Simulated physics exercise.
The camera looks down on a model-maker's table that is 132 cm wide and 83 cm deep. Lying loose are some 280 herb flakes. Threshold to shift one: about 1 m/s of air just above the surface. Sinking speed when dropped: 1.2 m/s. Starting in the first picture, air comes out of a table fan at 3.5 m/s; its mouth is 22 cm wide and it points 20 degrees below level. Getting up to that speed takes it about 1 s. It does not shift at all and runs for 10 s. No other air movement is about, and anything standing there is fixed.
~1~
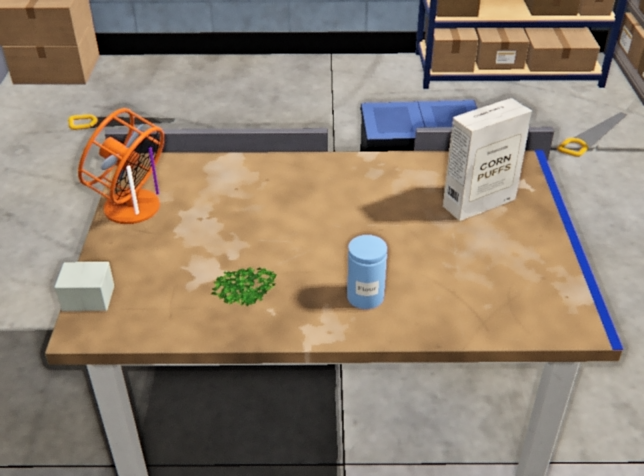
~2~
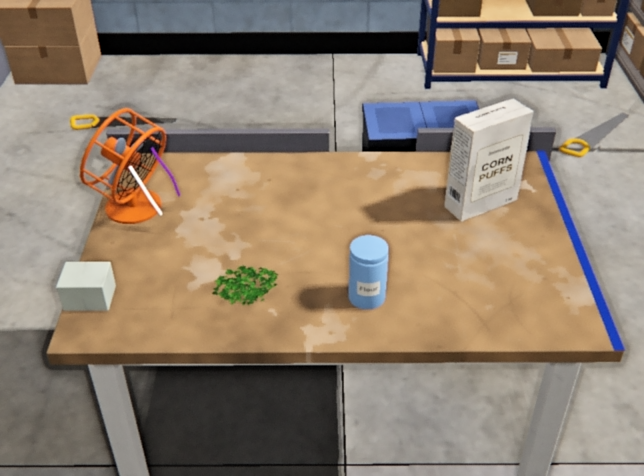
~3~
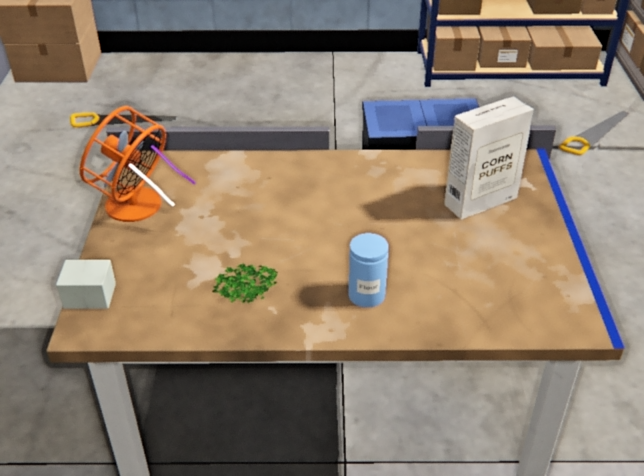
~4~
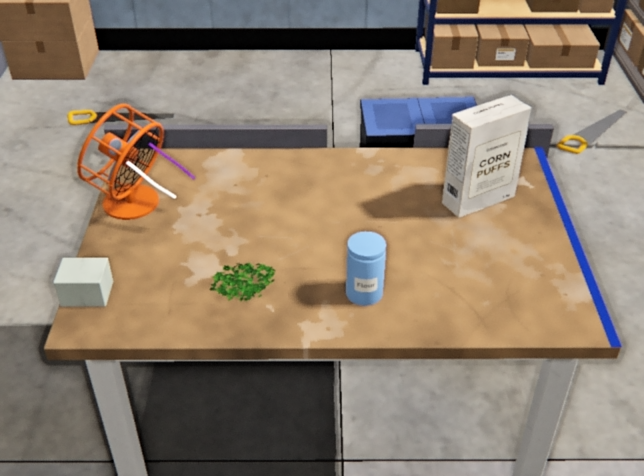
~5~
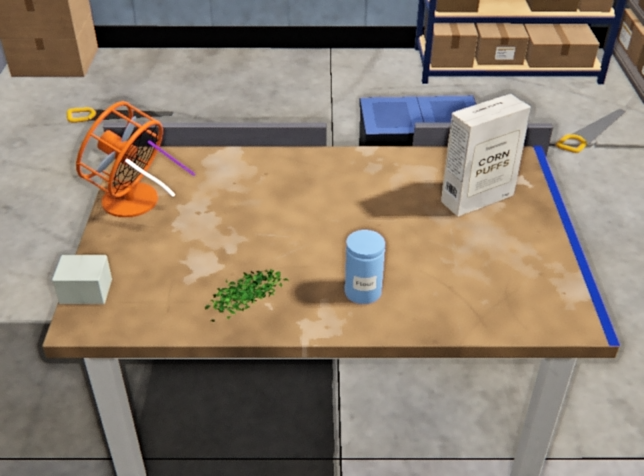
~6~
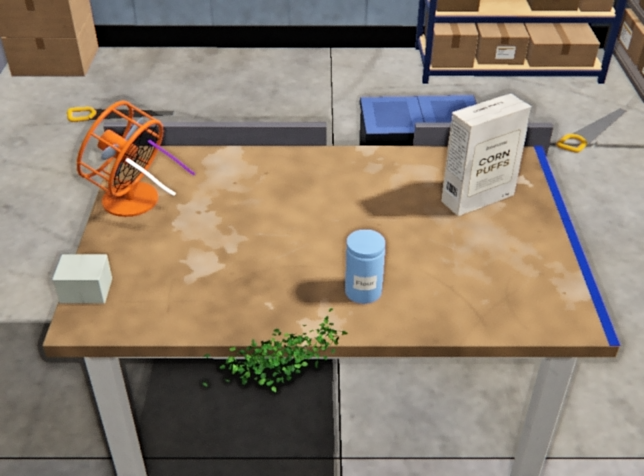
Green herb flakes lie in a small patch on a worn brown table, seen from above in a workshop. An orange fan stands at the back left, a pale block at the left, a blue jar near the middle and a white cereal box at the back right. The fan's white and purple streamers lift outward, then the flakes spread and sweep forward and rightward over the front edge, while the camera wavers barely.
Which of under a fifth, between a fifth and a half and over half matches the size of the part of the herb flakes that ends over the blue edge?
The match is not even a fifth.
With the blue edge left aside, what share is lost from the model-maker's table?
The figure is near 100 %.
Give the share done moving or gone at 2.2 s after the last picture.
I reckon around 100 per cent.
Then, 1.0 s after the last picture, 0 % are over the blue edge; 100 % have settled or left.
Then, 2.2 s after the last picture, 0 % are over the blue edge; 100 % have settled or left.
Then, 4.6 s after the last picture, 0 % are over the blue edge; 100 % have settled or left.
Then, 9.1 s after the last picture, at the end, 0 % are over the blue edge.
